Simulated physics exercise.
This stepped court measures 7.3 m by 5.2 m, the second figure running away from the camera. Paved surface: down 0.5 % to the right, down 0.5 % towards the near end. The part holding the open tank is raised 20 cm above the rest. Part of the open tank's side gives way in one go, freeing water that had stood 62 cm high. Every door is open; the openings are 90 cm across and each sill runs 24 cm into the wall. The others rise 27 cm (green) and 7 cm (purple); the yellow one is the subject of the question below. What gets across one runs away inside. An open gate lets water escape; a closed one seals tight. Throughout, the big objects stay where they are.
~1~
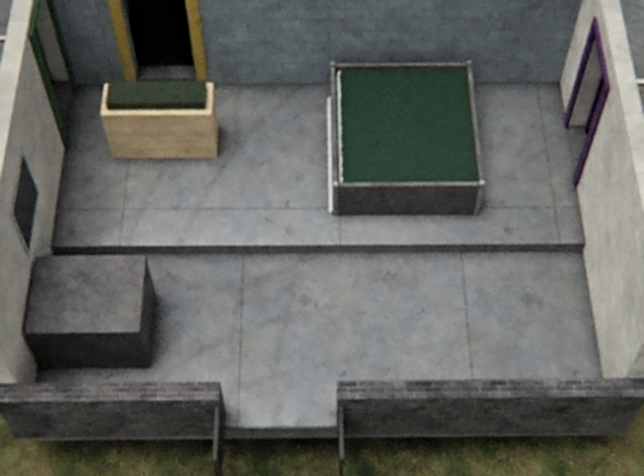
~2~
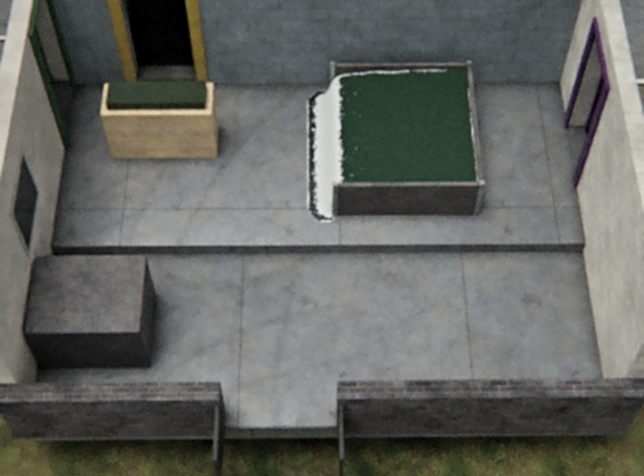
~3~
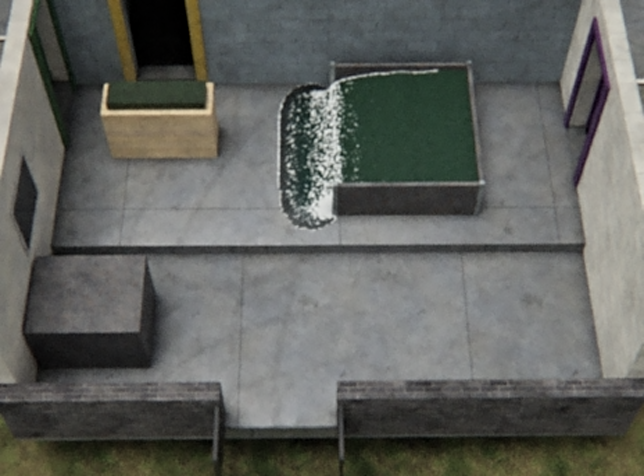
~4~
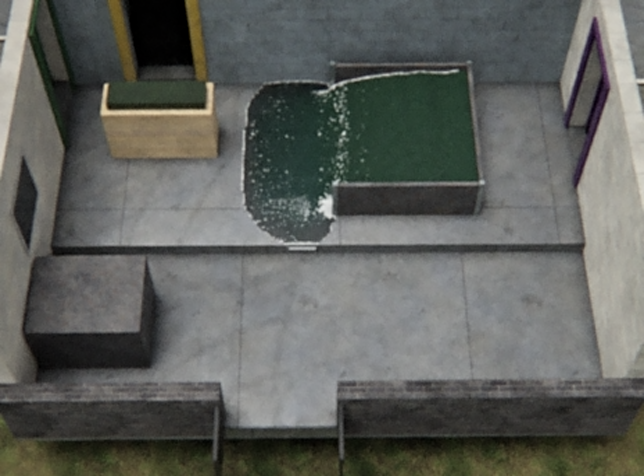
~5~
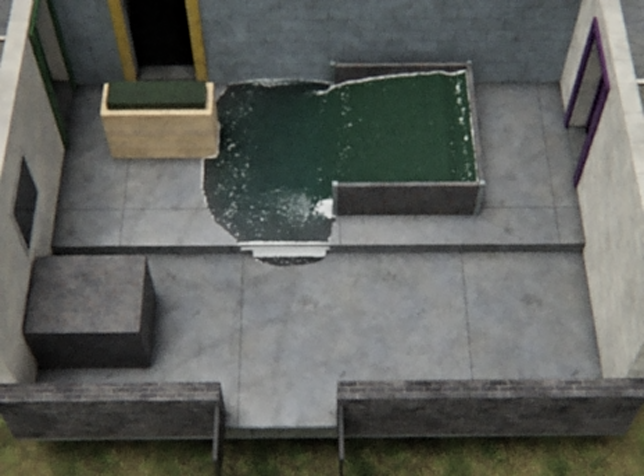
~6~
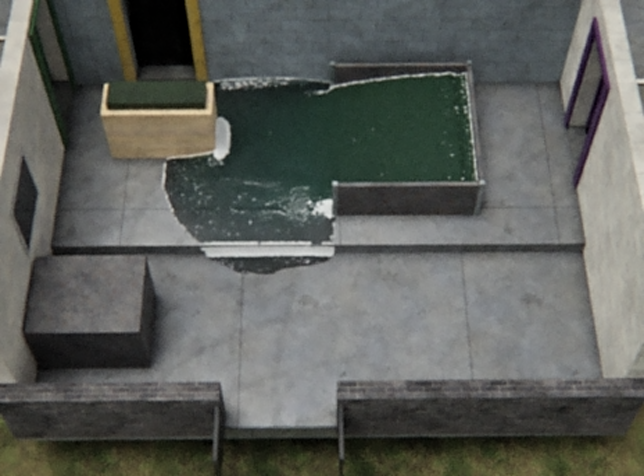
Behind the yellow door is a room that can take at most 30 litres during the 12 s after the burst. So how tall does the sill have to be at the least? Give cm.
It would have to be close to 12.5 cm high.
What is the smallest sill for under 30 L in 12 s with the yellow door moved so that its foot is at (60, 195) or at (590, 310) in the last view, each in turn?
You'd want roughly 18 cm there first, then roughly 10.0 cm.
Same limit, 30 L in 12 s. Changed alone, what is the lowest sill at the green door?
About 25 cm at green.
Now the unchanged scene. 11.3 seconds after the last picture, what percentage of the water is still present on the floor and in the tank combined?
Roughly 76 percent of the water remains.
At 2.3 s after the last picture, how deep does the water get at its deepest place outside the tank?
44 cm.
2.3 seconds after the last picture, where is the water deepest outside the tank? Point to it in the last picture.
Near pixel (53, 264).
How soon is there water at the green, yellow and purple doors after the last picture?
Green: 0.5 s; yellow: 0.1 s; purple: 5.5 s.
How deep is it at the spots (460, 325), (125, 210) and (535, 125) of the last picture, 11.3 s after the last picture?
I'd read roughly 7, 1 and 2 cm there.
Then, 0.7 s after the last picture water covers 35 % of the floor, deepest (39 cm) near (228, 149); 20 cm at the yellow door, 0 litres in over its 13 cm sill.
Then, 2.3 s after the last picture water covers 45 % of the floor, deepest (44 cm) near (53, 264); 12 cm at the yellow door, 19 litres in over its 13 cm sill.
Then, 11.3 s after the last picture water covers 80 % of the floor, deepest (14 cm) near (581, 273); 2 cm at the yellow door, 26 litres in over its 13 cm sill.
At the yellow door as built, the water peaked near 20 cm, 0.7 s after the last picture.
With a sill of 11 cm, 42 litres would have come in within the 12 s; with 15 cm, 16 litres. So under 30 litres takes about 12.5 cm.
